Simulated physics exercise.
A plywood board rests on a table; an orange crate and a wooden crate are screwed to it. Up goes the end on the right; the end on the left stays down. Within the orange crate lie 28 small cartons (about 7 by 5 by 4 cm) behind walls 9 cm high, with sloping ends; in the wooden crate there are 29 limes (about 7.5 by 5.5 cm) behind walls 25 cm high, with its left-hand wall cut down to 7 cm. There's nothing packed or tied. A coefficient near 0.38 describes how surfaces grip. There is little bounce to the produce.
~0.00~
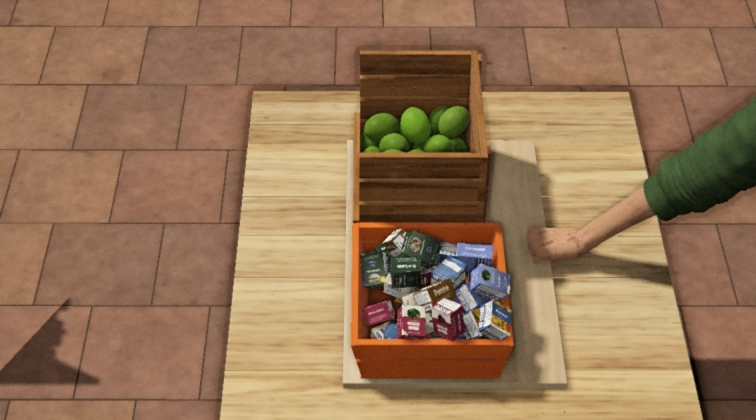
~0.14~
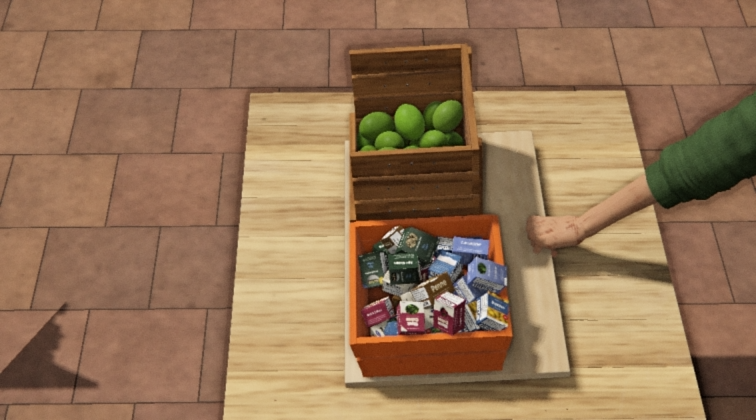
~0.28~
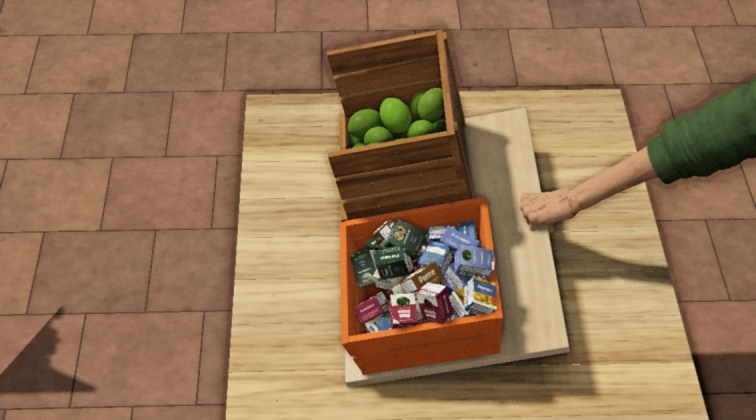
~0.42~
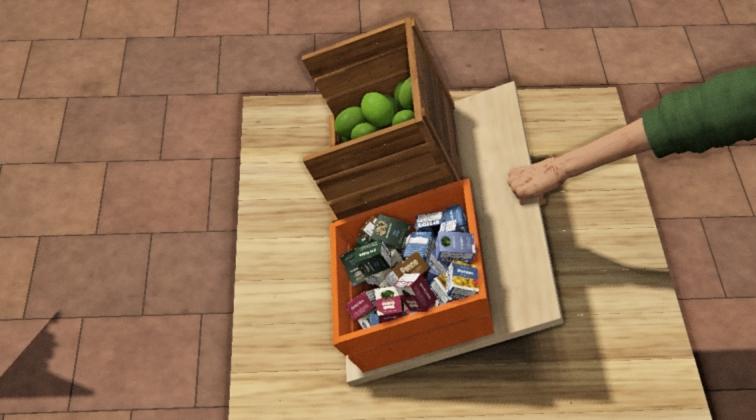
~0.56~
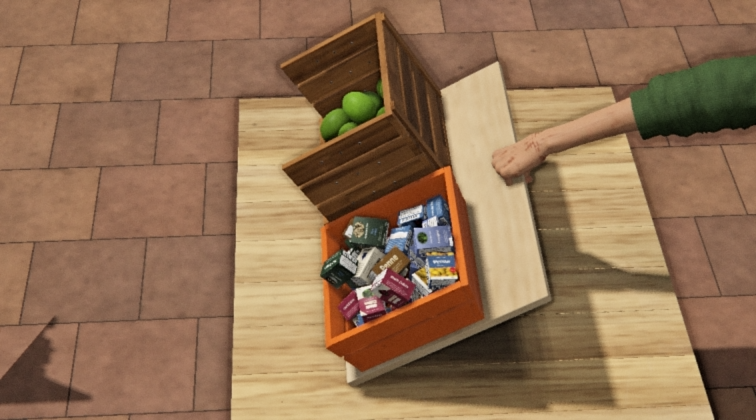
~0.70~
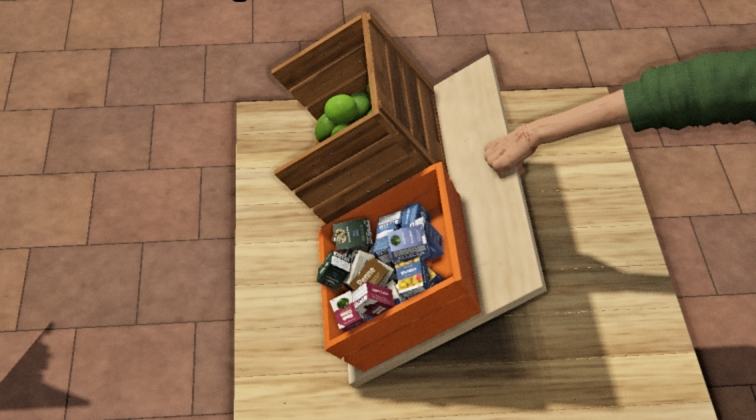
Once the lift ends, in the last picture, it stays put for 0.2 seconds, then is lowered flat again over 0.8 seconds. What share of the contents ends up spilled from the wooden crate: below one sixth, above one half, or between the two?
I'd say it will hang on to over five sixths of them.
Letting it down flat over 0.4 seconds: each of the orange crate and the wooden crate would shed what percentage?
In that case orange crate 0 %, wooden crate 0 %.
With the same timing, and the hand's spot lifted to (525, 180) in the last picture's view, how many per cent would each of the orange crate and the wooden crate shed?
Orange crate 0 %, wooden crate 0 %.
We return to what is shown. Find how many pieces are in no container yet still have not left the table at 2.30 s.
Some 3 in number.
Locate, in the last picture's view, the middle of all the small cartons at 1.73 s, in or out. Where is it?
Around (413, 299).
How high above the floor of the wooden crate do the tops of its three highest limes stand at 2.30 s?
That is close to 13 centimetres.
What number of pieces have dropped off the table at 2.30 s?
Roughly 1.
After 0.96 s, tilt 34°; the orange crate is down by 1 of 28 and the wooden crate has all 29.
After 1.28 s, tilt 19°; the orange crate is down by 3 of 28 and the wooden crate is down by 1 of 29.
After 1.73 s, tilt 0°; the orange crate is down by 3 of 28 and the wooden crate is down by 1 of 29.
When it is over (at 2.30 s), the orange crate is down by 3 of 28 and the wooden crate is down by 1 of 29. Asked share, 1 of 29, 3 per cent.
